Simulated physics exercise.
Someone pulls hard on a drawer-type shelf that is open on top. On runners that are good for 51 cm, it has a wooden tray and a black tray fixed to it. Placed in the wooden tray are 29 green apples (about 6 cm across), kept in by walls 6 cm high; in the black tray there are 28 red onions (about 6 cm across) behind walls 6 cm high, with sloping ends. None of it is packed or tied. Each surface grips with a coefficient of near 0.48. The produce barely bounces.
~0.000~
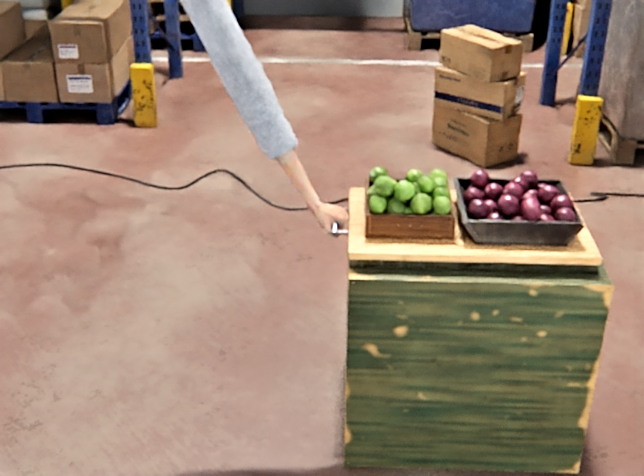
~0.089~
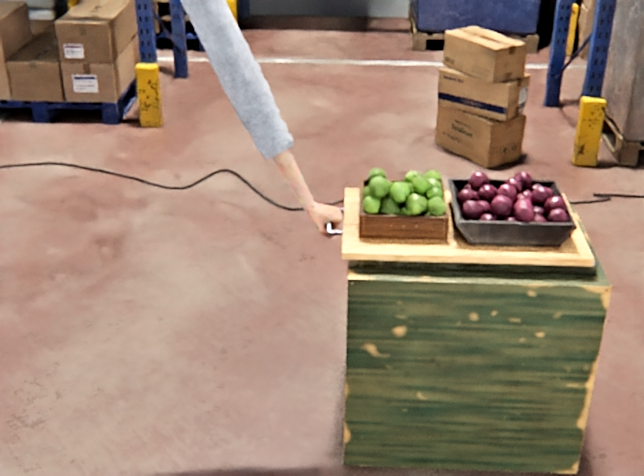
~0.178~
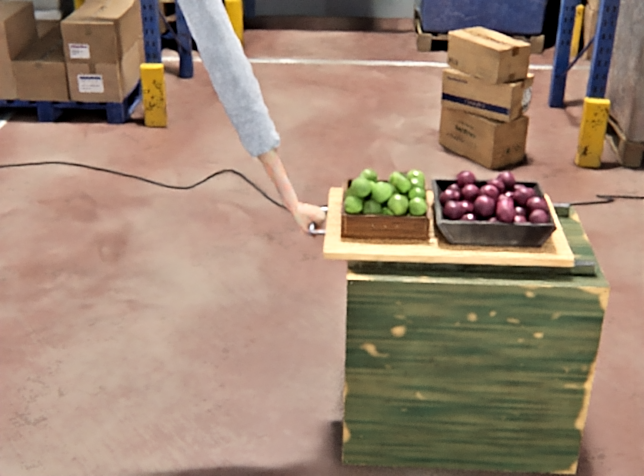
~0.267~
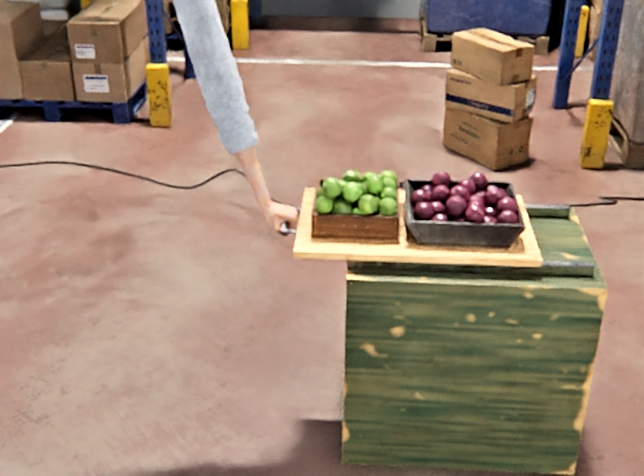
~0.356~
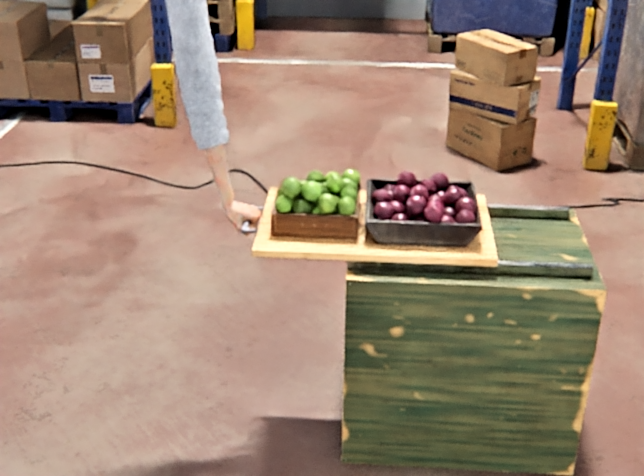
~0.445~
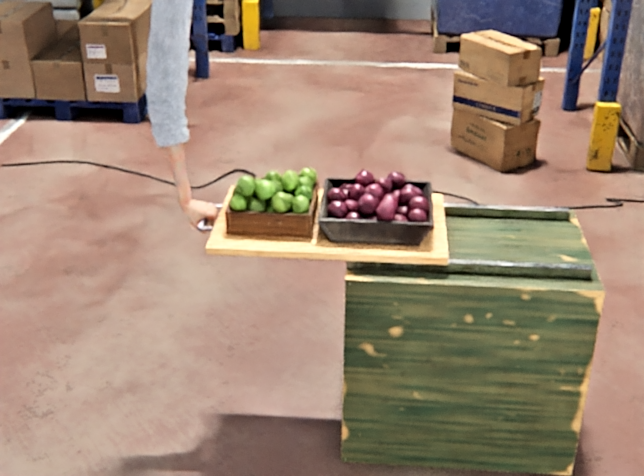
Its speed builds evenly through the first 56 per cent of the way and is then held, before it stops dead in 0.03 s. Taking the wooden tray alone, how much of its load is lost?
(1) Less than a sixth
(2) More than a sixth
(2) More than a sixth.
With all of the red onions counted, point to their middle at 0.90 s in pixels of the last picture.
Near (333, 208).
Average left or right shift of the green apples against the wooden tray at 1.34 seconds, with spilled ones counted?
About 16 cm left.
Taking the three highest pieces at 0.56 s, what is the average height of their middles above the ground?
Height, averaged: Around 92 cm.
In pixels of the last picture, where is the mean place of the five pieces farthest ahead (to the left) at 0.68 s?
(178, 201).
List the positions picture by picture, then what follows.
In the first picture (we follow the rim corner now nearest the camera), wooden tray at (452, 216); black tray at (581, 223); shelf out by 0 cm; nothing out yet.
The second picture shows wooden tray at (445, 216); black tray at (574, 224); shelf out by 2 cm.
The third picture shows wooden tray at (426, 217); black tray at (554, 225); shelf out by 7 cm.
The fourth picture shows wooden tray at (396, 217); black tray at (523, 225); shelf out by 16 cm.
The fifth picture shows wooden tray at (354, 216); black tray at (480, 225); shelf out by 28 cm.
The sixth picture shows wooden tray at (307, 214); black tray at (431, 224); shelf out by 43 cm; nothing out yet.
After 0.48 s, the shelf hits its stop.
After 0.56 s, 1 of 29 out of the wooden tray and 0 of 28 out of the black tray.
After 0.68 s, 7 of 29 out of the wooden tray and 3 of 28 out of the black tray.
After 0.90 s, 8 of 29 out of the wooden tray and 2 of 28 out of the black tray.
Final count (at 1.34 s), 8 of 29 out of the wooden tray and 2 of 28 out of the black tray. Asked share, 8 of 29, 28 per cent.
